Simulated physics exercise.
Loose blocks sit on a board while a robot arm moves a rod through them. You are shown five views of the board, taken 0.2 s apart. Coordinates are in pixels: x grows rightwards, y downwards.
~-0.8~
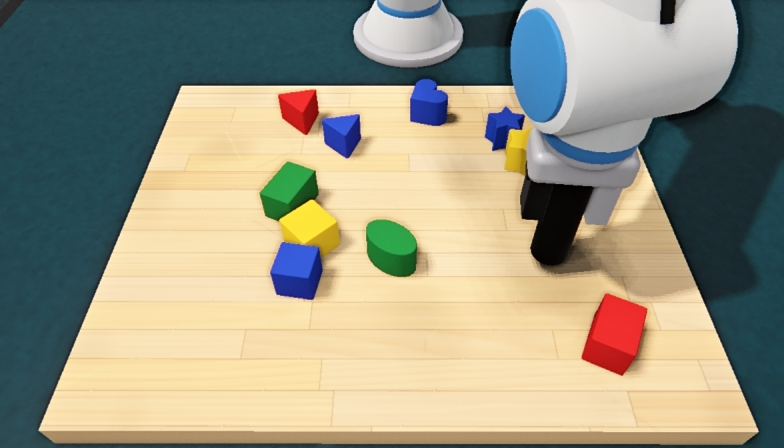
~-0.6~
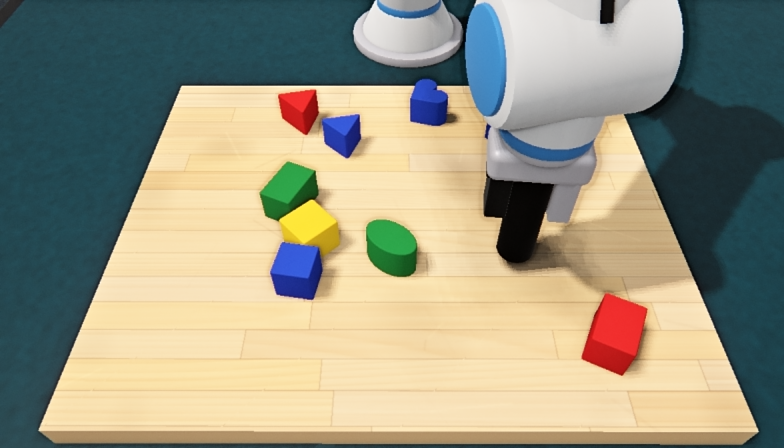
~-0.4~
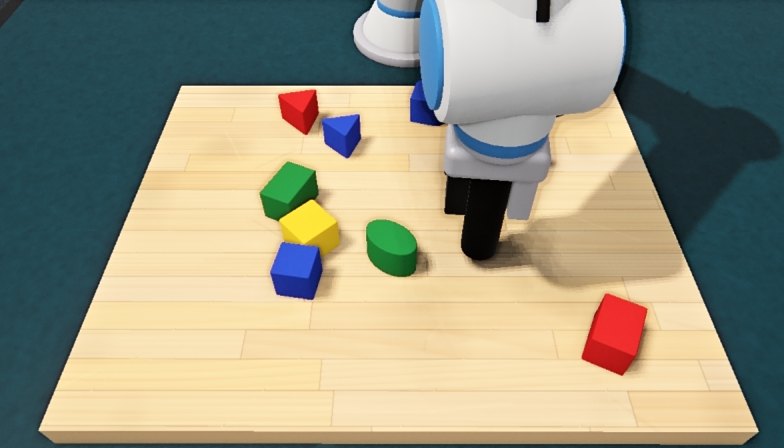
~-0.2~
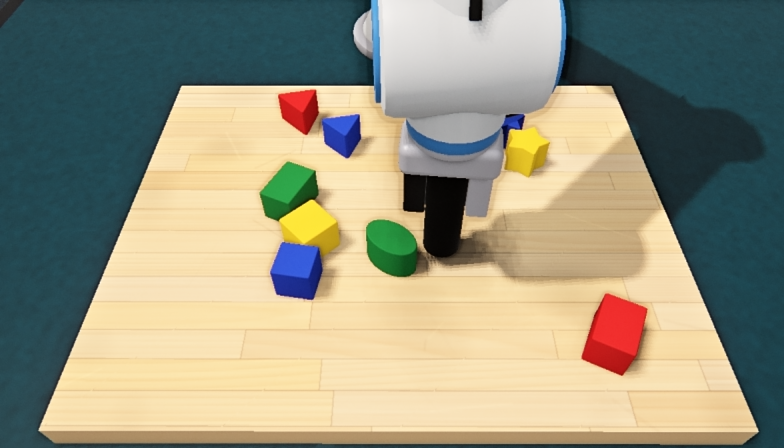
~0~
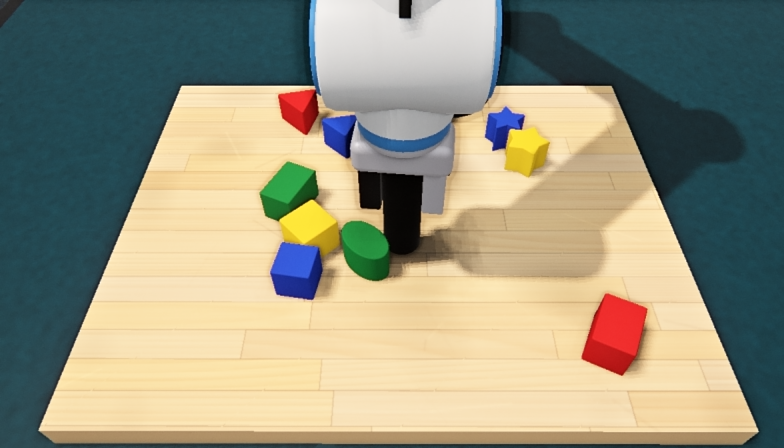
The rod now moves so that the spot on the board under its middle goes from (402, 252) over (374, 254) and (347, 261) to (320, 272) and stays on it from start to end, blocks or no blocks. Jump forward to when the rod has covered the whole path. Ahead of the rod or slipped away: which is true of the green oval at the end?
Still being pushed.
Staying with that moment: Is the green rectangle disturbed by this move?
Right where it was.
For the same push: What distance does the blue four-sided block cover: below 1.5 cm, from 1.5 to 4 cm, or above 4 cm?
Answer: More than 4 cm.
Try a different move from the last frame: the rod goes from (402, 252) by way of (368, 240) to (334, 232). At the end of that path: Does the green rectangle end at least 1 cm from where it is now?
I believe not.
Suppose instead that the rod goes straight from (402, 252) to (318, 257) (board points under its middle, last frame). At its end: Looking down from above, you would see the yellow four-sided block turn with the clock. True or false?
That statement is accurate.
What follows on the original path. Halfway along, rod (358, 247); blue four-sided block (283, 262), turned 15° anticlockwise; yellow four-sided block (300, 218); green oval (322, 250), turned 35° clockwise.
At the end, rod (319, 261); green rectangle still; blue four-sided block (239, 279), turned 20° anticlockwise; yellow four-sided block (291, 218), turned 25° clockwise; green oval (280, 265), turned 35° clockwise.
